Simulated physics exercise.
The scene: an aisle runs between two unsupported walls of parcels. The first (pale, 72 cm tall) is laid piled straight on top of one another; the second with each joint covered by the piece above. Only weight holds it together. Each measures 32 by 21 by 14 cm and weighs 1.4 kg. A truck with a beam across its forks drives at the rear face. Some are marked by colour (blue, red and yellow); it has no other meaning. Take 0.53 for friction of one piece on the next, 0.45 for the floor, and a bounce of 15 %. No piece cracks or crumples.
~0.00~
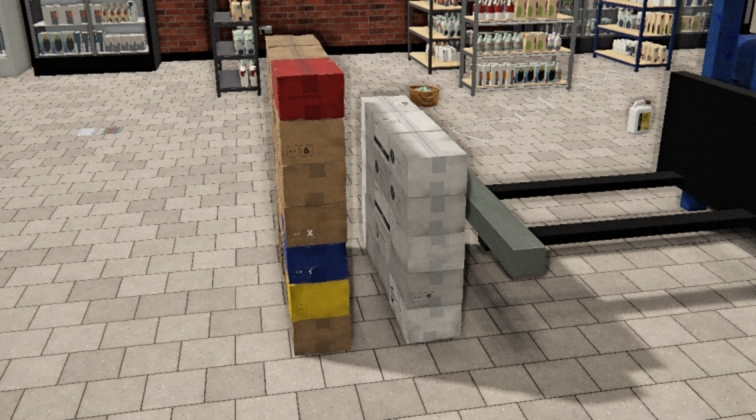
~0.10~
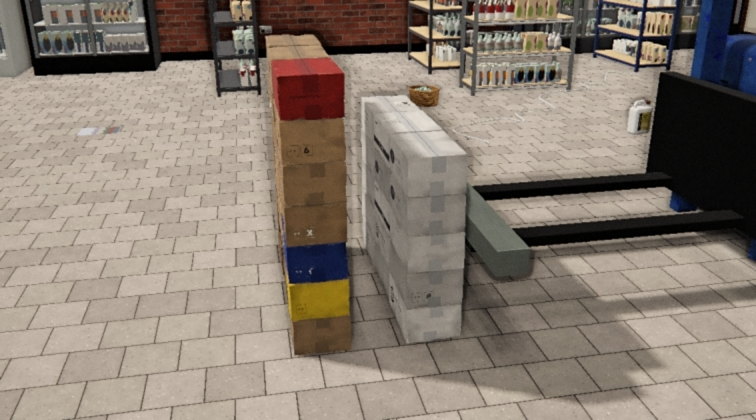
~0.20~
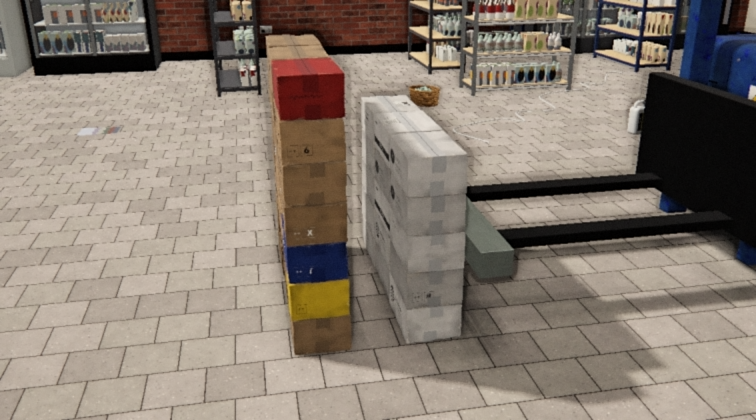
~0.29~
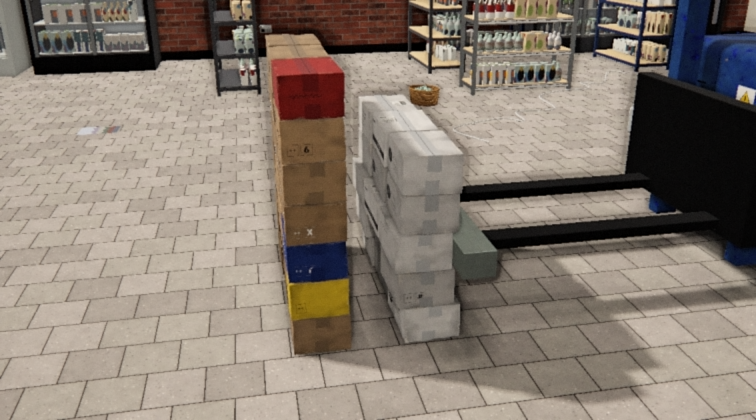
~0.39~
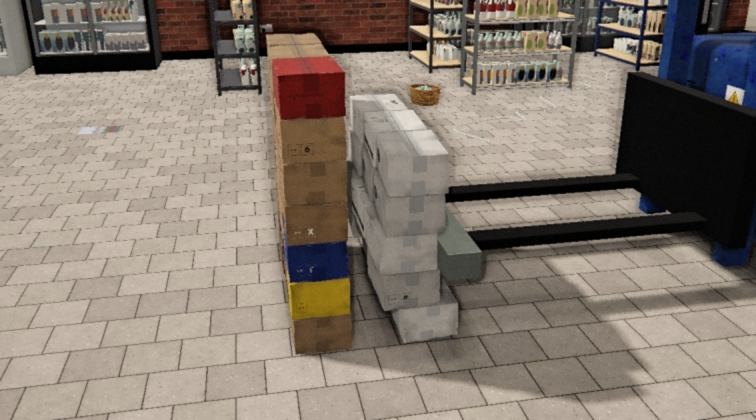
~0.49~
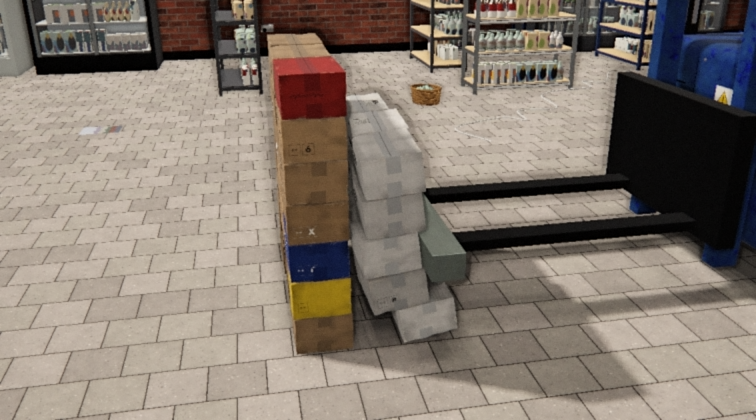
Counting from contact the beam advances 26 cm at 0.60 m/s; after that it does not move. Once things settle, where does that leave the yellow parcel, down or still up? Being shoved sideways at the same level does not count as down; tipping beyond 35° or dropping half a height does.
In the end the yellow parcel drops.
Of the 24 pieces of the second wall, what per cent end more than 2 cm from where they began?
95 per cent.
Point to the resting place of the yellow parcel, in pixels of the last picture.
Around (205, 325).
After 0.66 s, 0 of the pale wall down; none of the 24 parcels of the second wall down, 23 disturbed; yellow parcel 46 mm from its place; blue parcel 7 cm from its place.
After 1.04 s, 5 of the pale wall down; none of the 24 parcels of the second wall down, 23 disturbed; yellow parcel 18° from how it stood; blue parcel 18° from how it stood.
After 1.34 s, 11 of the pale wall down; 23 of the 24 parcels of the second wall down; yellow parcel 49° from how it stood, 44 mm lower; blue parcel 51° from how it stood, 10 cm lower.
After 1.62 s, 11 of the pale wall down; 23 of the 24 parcels of the second wall down; yellow parcel on its side; blue parcel on its side.
In the end (2.6 s), 11 of the pale wall down; 22 of the 24 parcels of the second wall down; yellow parcel on its side; blue parcel on its side; red parcel on its side. From the last view, middles, yellow parcel near (205, 325), blue parcel near (161, 318).
